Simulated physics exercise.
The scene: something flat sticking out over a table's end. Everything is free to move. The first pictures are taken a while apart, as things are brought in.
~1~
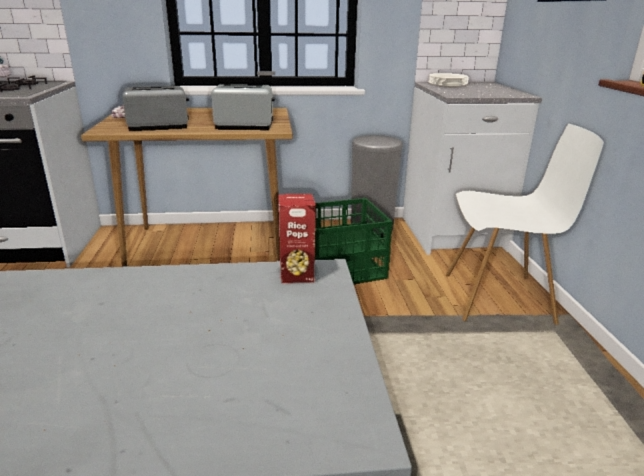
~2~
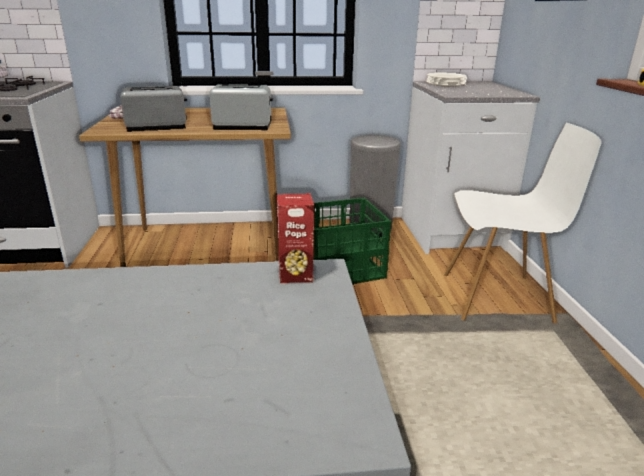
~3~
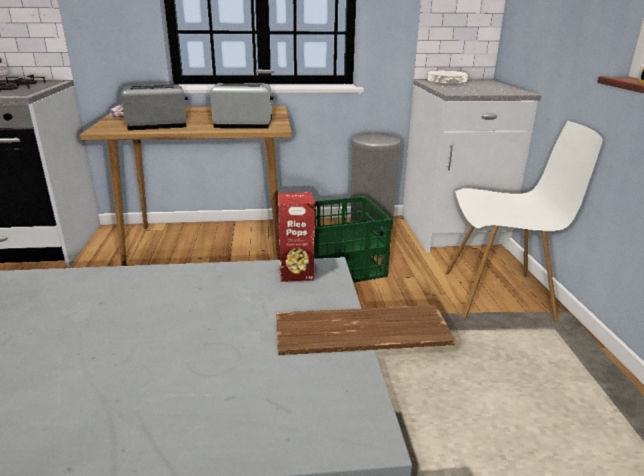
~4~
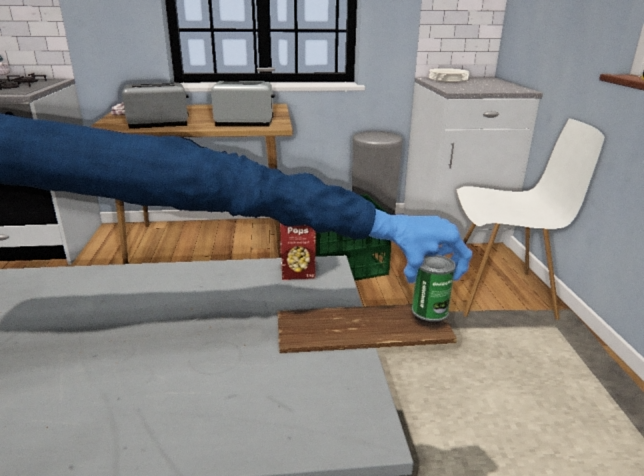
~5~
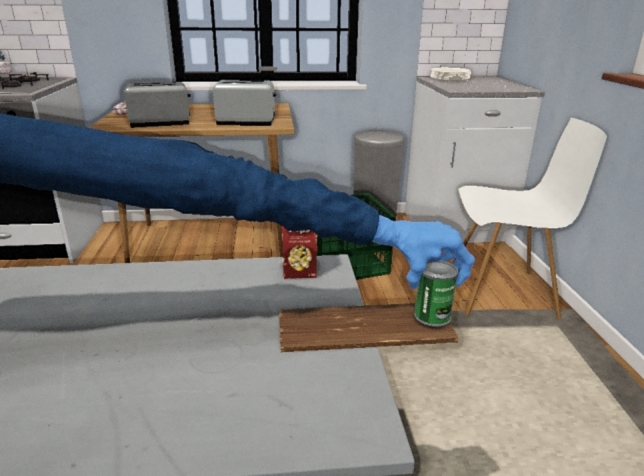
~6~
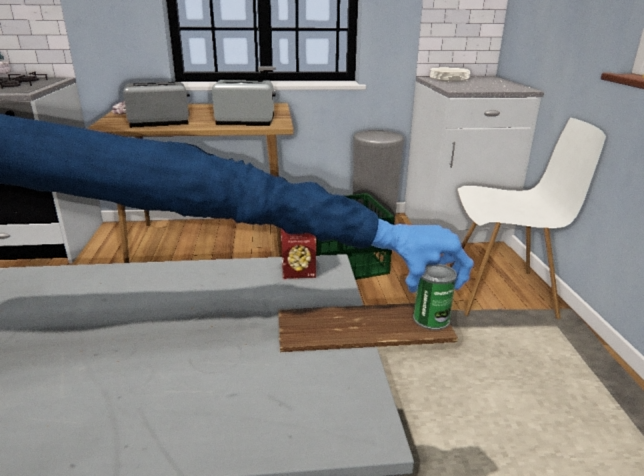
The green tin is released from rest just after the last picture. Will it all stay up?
The plank tips off the edge.
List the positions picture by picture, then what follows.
The last thing is not in view yet, in the first frame.
The last thing is not in view yet, in the second frame.
The last thing is not in view yet; brown plank (362, 328), in the third frame.
On its way; green tin (433, 288); brown plank (364, 326), in the fourth frame.
On its way; green tin (436, 293); brown plank (365, 325), in the fifth frame.
Set down, still held; green tin (434, 296); brown plank (364, 325), in the sixth frame.
Then, 0.40 s after the last picture, brown plank and green tin now down on the floor or falling.
Then, 0.50 s after the last picture, things are still on the move.
Then, 0.70 s after the last picture, as before.
By the end, down on the floor or falling, brown plank and green tin; red carton in place. The plank goes over.
